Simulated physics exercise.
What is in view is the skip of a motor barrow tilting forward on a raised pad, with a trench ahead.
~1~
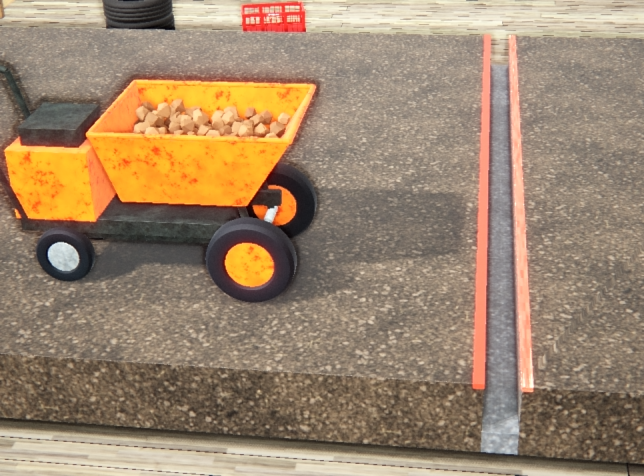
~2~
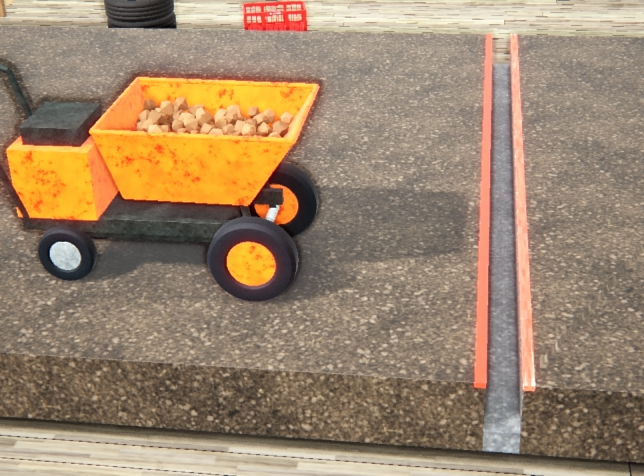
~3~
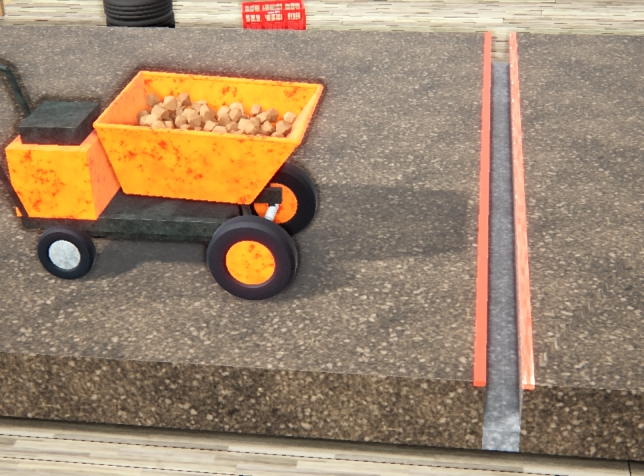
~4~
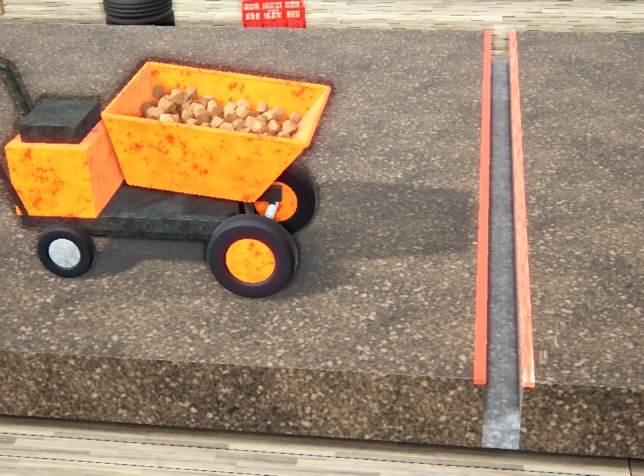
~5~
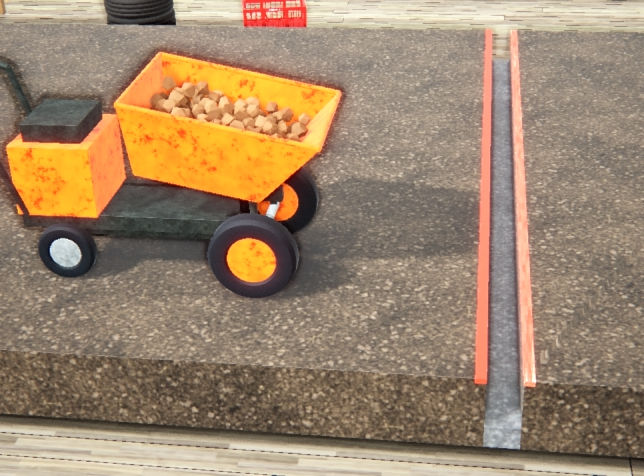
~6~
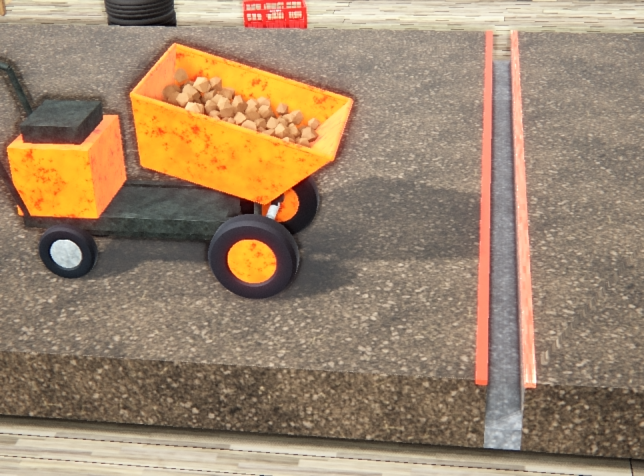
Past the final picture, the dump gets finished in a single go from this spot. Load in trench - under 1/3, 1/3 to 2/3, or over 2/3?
Under 1/3.
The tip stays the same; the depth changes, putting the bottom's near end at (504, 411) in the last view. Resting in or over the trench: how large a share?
I'd put it at about 20 in a hundred.
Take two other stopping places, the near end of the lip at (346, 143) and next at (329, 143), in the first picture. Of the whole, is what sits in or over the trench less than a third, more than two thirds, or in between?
The middle third, then one to two thirds.
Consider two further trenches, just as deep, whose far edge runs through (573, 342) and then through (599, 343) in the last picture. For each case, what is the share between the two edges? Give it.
The first case gives around 30 percent, and the second around 30 percent.
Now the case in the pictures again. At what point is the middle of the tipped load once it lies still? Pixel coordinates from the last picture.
I'd place the middle at about (465, 265).
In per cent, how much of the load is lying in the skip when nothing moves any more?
Around 15 %.
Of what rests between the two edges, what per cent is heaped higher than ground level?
My best guess is some 0 per cent.
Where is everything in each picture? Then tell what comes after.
Lip of the skip near (289, 141), level; top of the load near (194, 135), clay clods; first edge of the trench near (480, 341); far edge near (526, 344), the trench under half as wide as the skip, and about as deep as wide, in the first picture.
Lip of the skip near (293, 141), level; top of the load near (190, 120), in the second picture.
Lip of the skip near (297, 142), tipped barely; top of the load near (181, 124), in the third picture.
Lip of the skip near (306, 144), tipped a little; top of the load near (188, 118), in the fourth picture.
Lip of the skip near (318, 149), tipped a little; top of the load near (184, 116), in the fifth picture.
Lip of the skip near (331, 158), tipped clearly; top of the load near (195, 111); first edge of the trench near (483, 337); far edge near (529, 340), in the sixth picture.
Shortly afterwards, skip tipped steeply; the whole lot in the skip.
Next, skip tipped right over; the bulk in the skip; a little short of the trench; only a few falling.
Some moments later, skip tipped right over; near a quarter in the skip; near half short of the trench; near a quarter in or heaped over the trench; a little beyond it; only a few falling.
In the end, skip tipped right over; near a quarter in the skip; near half short of the trench; near a quarter in or heaped over the trench; a little beyond it.
